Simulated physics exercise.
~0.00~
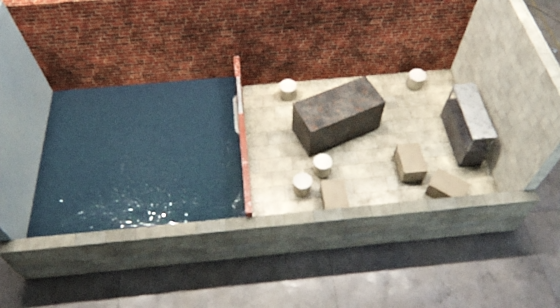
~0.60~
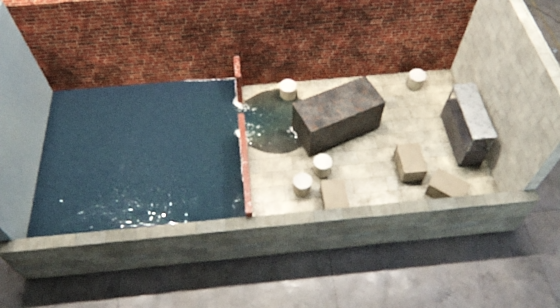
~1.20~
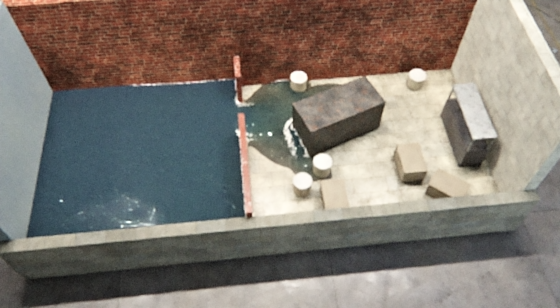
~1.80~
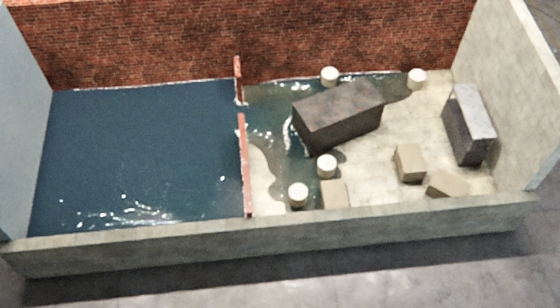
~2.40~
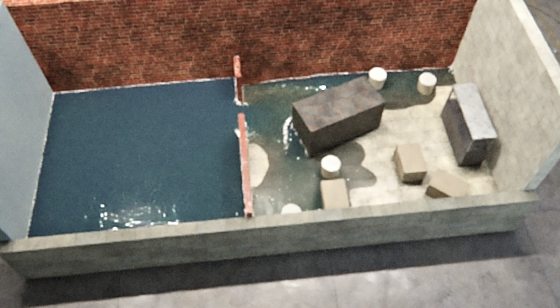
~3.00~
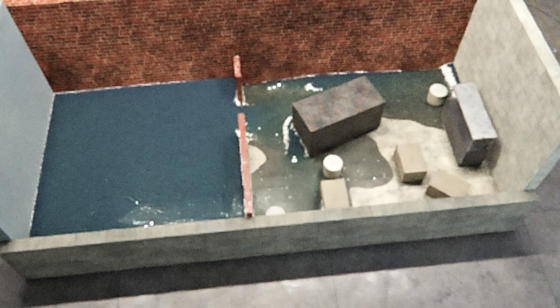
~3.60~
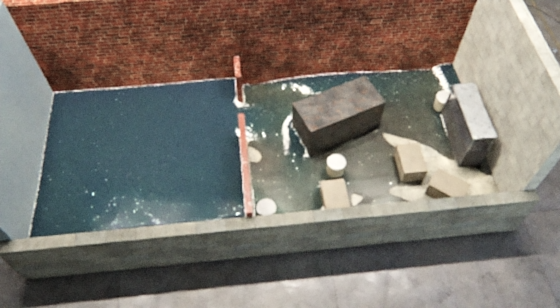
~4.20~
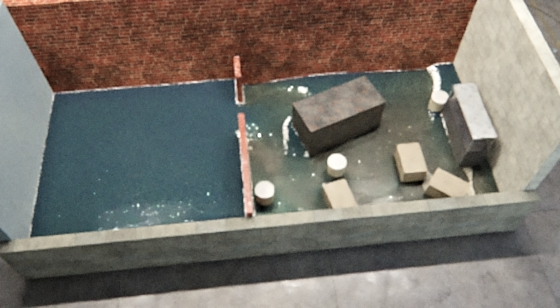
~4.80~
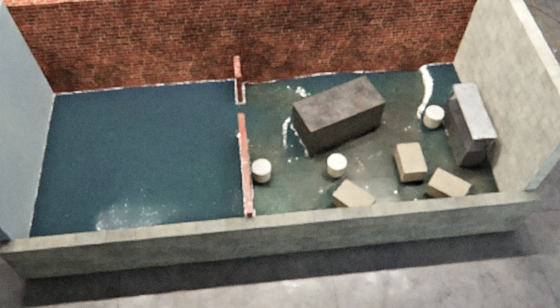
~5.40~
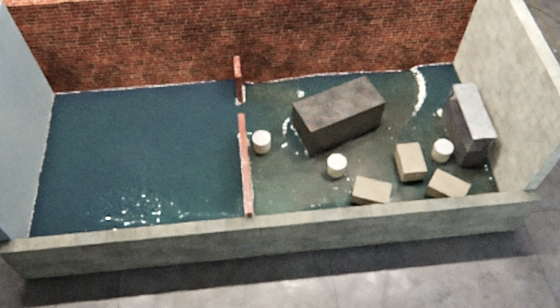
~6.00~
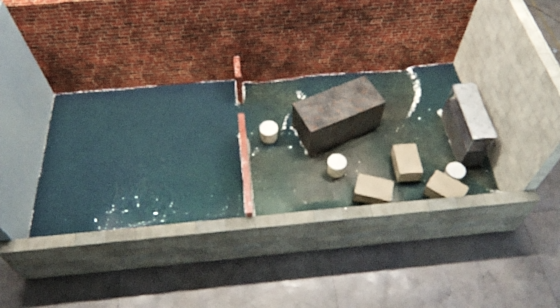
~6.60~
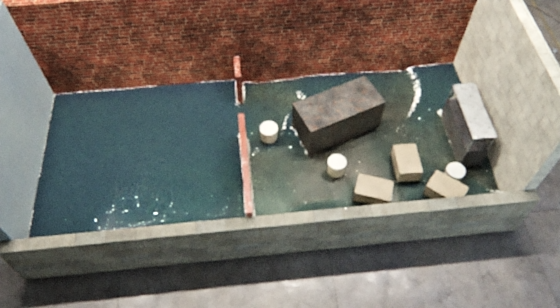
Water burst through a gap in the red dividing wall and spread across the dry right room, carrying some white pails around the big grey block and nudging a tan crate, until the whole floor was flooded and the drifting pieces settled among the blocks.
